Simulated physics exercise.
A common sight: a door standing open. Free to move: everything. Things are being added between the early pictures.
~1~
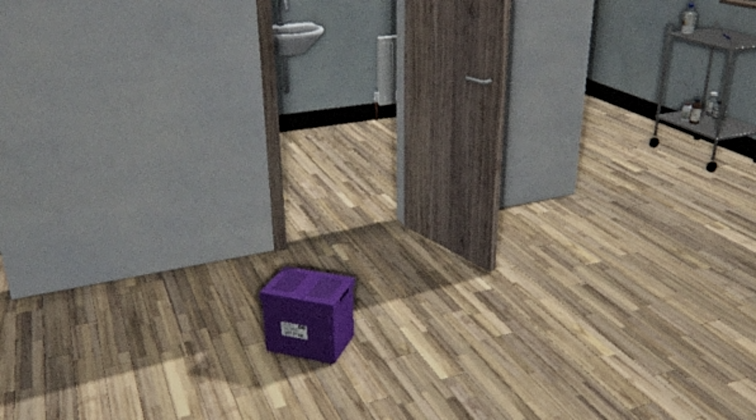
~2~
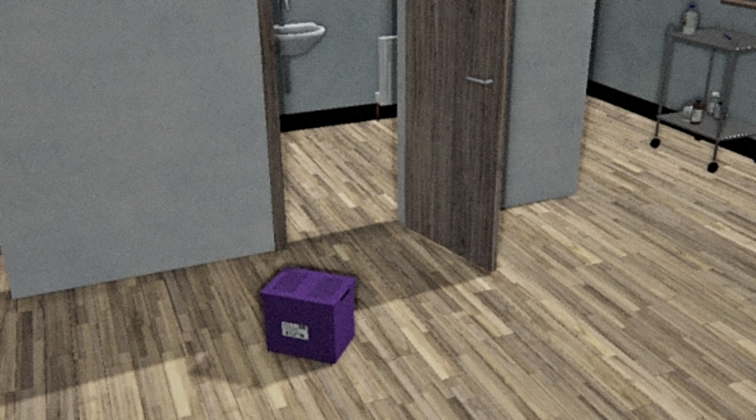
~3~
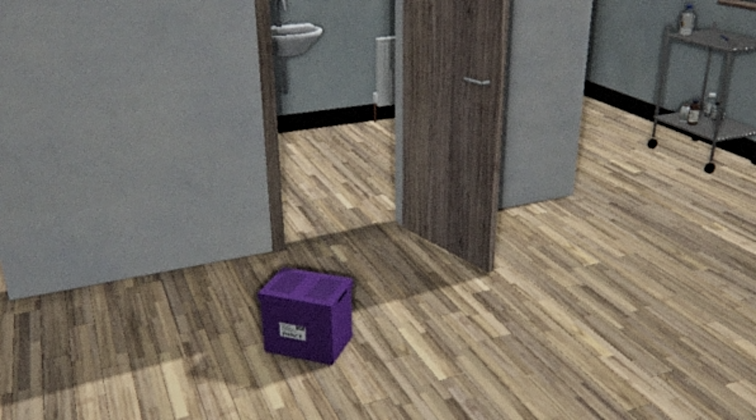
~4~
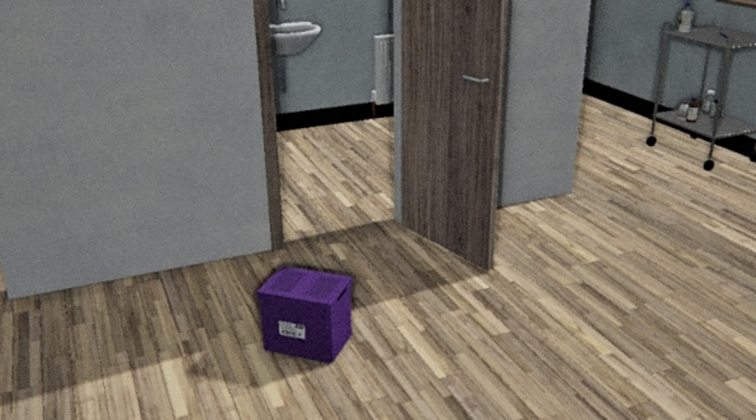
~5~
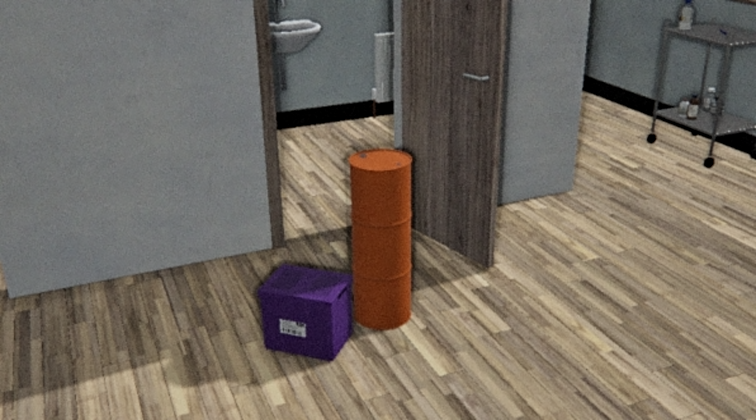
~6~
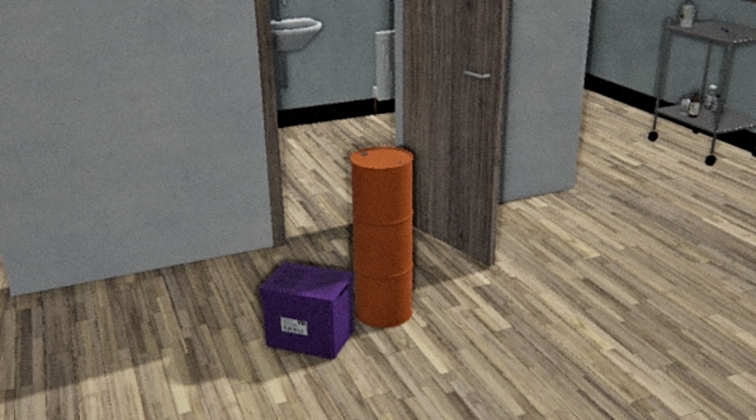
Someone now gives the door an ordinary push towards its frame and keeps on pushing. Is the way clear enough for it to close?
Turns out the door touches the frame just fine.
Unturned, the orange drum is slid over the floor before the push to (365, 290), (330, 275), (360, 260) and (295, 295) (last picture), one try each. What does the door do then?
1: Stays ajar; 2: Stays ajar; 3: Stays ajar; 4: Swings home.
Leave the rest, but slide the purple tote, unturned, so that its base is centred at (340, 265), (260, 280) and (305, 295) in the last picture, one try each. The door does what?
On the first try it fails to close, on the second it swings fully closed, and on the third it swings fully closed.
Then, 0.50 s after the last picture, door 88° open.
Then, 0.90 s after the last picture, door 57° open.
Then, 1.10 s after the last picture, door 39° open.
Then, 1.40 s after the last picture, door 11° open.
At rest, door 0° open; both in place. Seen from the same camera at the end, orange drum near (383, 238).
